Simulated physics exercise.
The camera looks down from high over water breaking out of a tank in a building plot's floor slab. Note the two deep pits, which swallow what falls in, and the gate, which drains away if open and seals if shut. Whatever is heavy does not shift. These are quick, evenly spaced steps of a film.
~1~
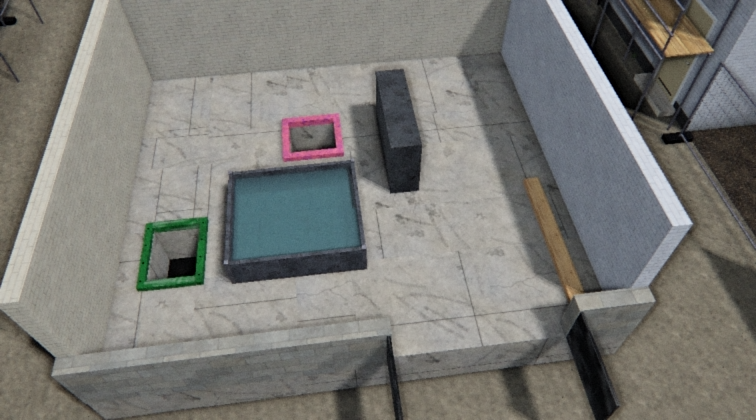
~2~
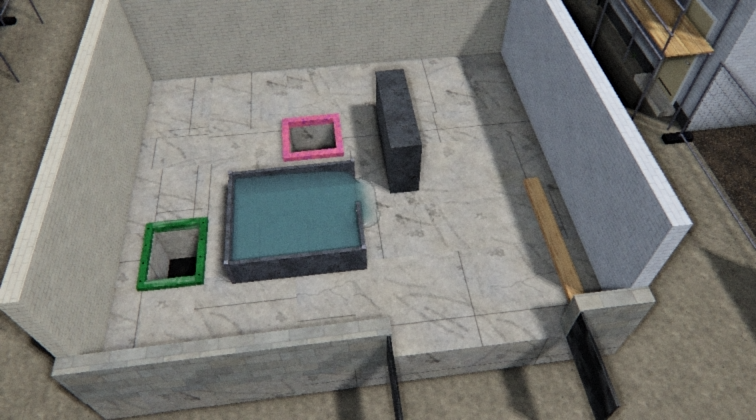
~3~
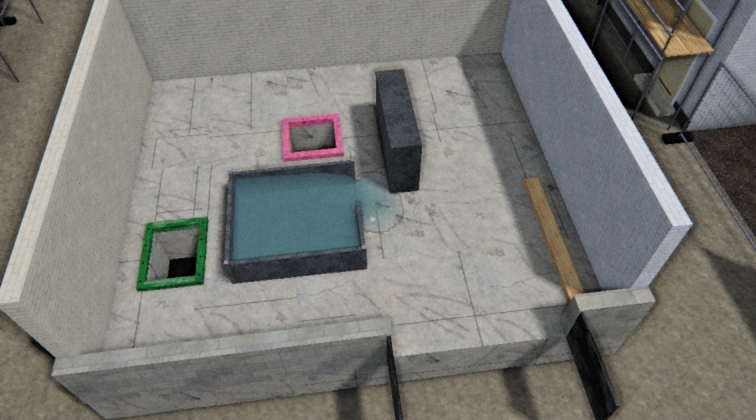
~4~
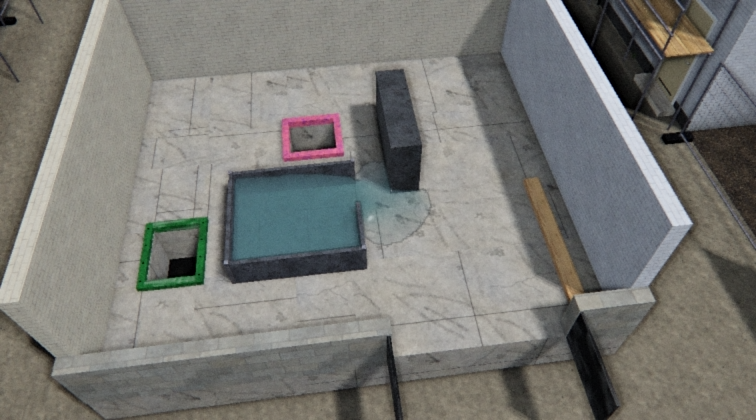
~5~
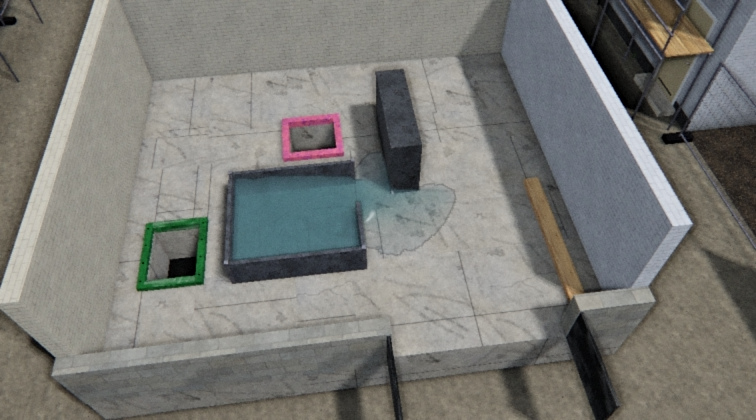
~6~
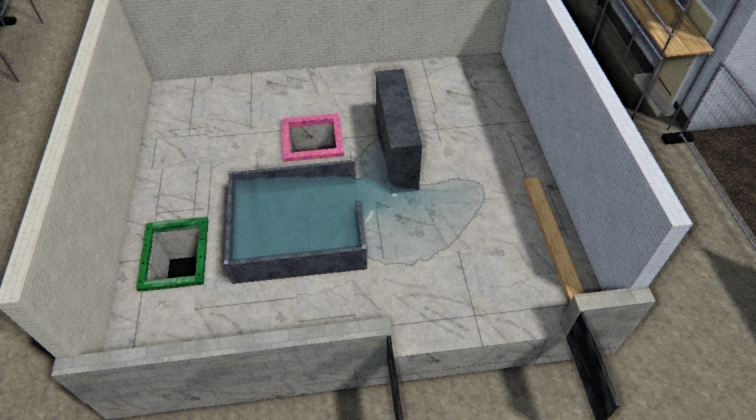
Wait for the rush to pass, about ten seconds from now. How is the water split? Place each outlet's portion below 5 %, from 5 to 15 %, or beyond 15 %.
One by one: The gate lands in the top band - past fifteen per cent; the pink pit lands in the bottom band - below five per cent; the green pit lands in the bottom band - below five per cent.
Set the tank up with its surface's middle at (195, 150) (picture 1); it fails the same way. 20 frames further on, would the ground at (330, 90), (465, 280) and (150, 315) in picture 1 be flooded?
Taking them as they were asked, they come out soaked, bone dry, bone dry.
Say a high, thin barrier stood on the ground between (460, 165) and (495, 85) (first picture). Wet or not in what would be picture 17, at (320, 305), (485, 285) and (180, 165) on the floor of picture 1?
Taken in turn, the three points are unsoaked, soaked and unsoaked.
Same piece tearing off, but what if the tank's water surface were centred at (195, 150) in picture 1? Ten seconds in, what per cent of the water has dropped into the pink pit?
The pink pit gets 35 per cent.
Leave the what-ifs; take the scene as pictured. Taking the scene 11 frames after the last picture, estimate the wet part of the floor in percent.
Estimated share: About 25 %.
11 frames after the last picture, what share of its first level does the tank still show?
I'd say around 60 per cent.
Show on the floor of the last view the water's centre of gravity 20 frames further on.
Close to (376, 199), I reckon.
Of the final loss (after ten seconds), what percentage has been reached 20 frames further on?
It would be around 15 %.
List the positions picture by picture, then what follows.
In the first picture, still water in the open tank at (294, 212).
In the second picture, water pours out at (354, 197) and has run to (370, 223).
In the third picture, water pours out at (354, 198) and has run to (398, 215).
In the fourth picture, the front is at (425, 206), out from the gap at (354, 198).
In the fifth picture, water pours out at (354, 198) and has run to (448, 201).
In the sixth picture, the front is at (479, 195), out from the gap at (354, 197).
A moment on, water covers 15 % of the floor; the gate 0 %, the pink pit 0 %, the green pit 0 %.
Next, water covers 25 % of the floor; the gate 0 %, the pink pit 0 %, the green pit 0 %.
Then, water covers 35 % of the floor; the gate 3 %, the pink pit 0 %, the green pit 0 %.
Later, water covers 50 % of the floor; the gate 11 %, the pink pit 0 %, the green pit 0 %.
In the end, water covers 70 % of the floor; the gate 19 %, the pink pit 0 %, the green pit 0 %.
